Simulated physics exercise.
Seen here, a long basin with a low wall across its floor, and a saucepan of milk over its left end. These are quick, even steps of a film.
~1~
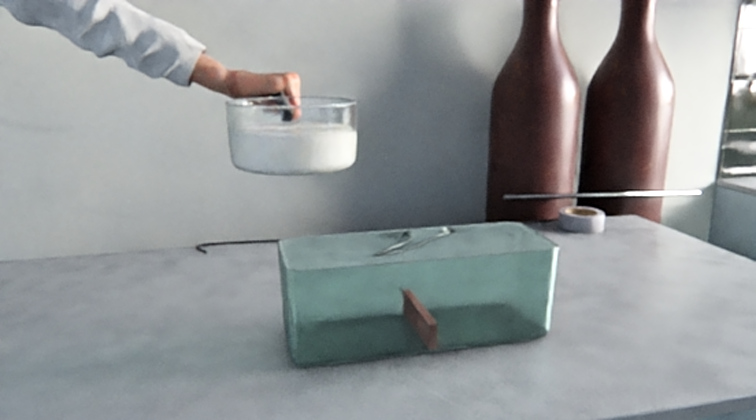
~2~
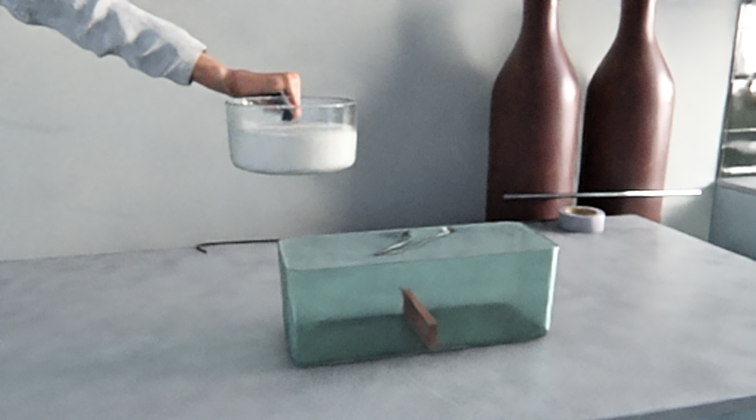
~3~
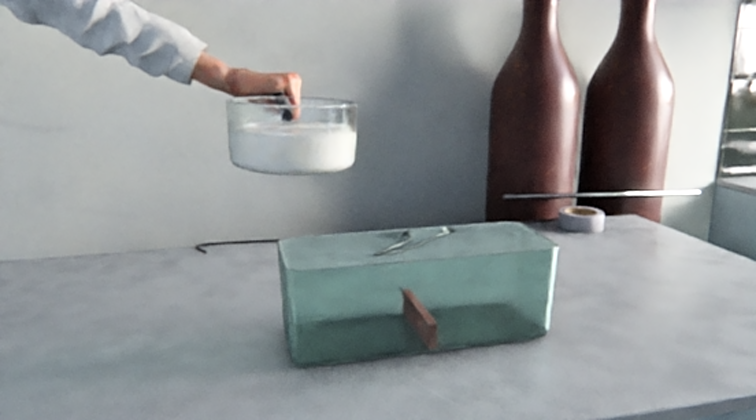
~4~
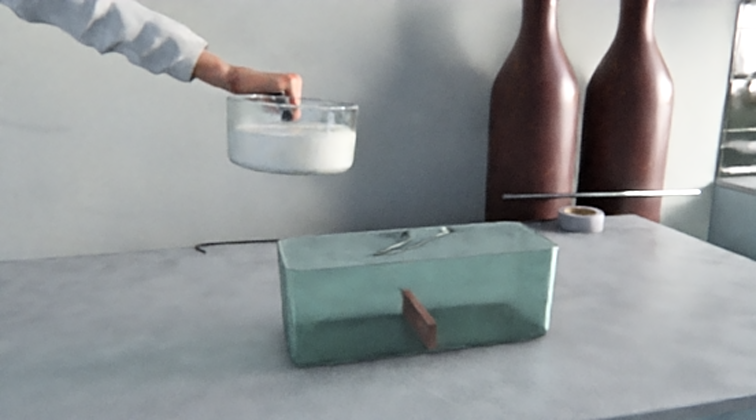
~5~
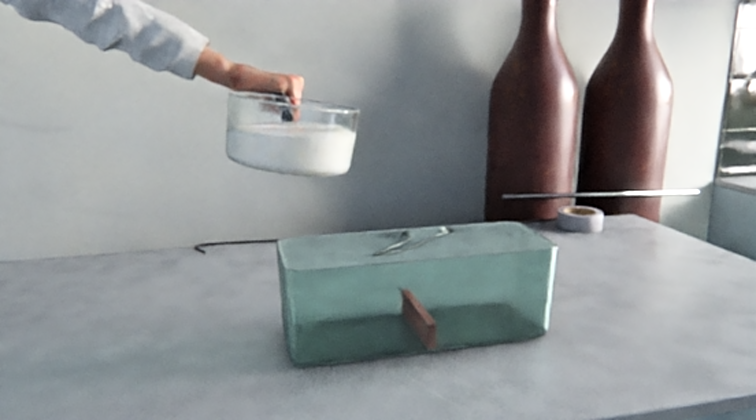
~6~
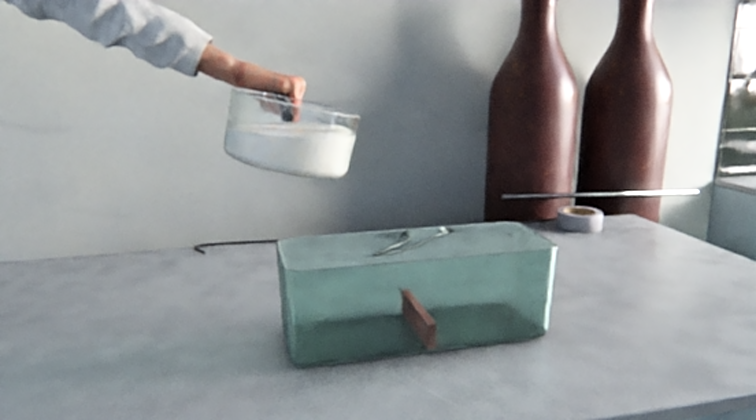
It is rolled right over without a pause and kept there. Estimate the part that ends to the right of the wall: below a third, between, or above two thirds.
In the end less than a third is right of the wall.
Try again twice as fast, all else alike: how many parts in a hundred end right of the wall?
Close to 30 per cent.
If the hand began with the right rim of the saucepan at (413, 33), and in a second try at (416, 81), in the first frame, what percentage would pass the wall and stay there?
First some 80, then 75 per cent.
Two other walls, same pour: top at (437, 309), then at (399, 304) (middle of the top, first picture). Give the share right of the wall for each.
The first gives 20 %, the second 40 %.
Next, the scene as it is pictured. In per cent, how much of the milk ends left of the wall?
Some 85 per cent.
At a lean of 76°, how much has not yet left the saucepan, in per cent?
Some 55 per cent.
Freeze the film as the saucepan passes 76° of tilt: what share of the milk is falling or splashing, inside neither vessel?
Some 40 per cent.
A moment on, the saucepan is tipped on its side and 53 per cent is still to pour, 9 is left of the wall and 0 right of it.
Next, the saucepan is tipped right over and 6 per cent is still to pour, 74 is left of the wall and 10 right of it.
Then the saucepan is tipped right over and 0 per cent is still to pour, 85 is left of the wall and 14 right of it.
Later the saucepan is tipped right over and 0 per cent is still to pour, 84 is left of the wall and 15 right of it.
At rest 84 per cent lies left of the wall, 15 right of it and 1 outside.
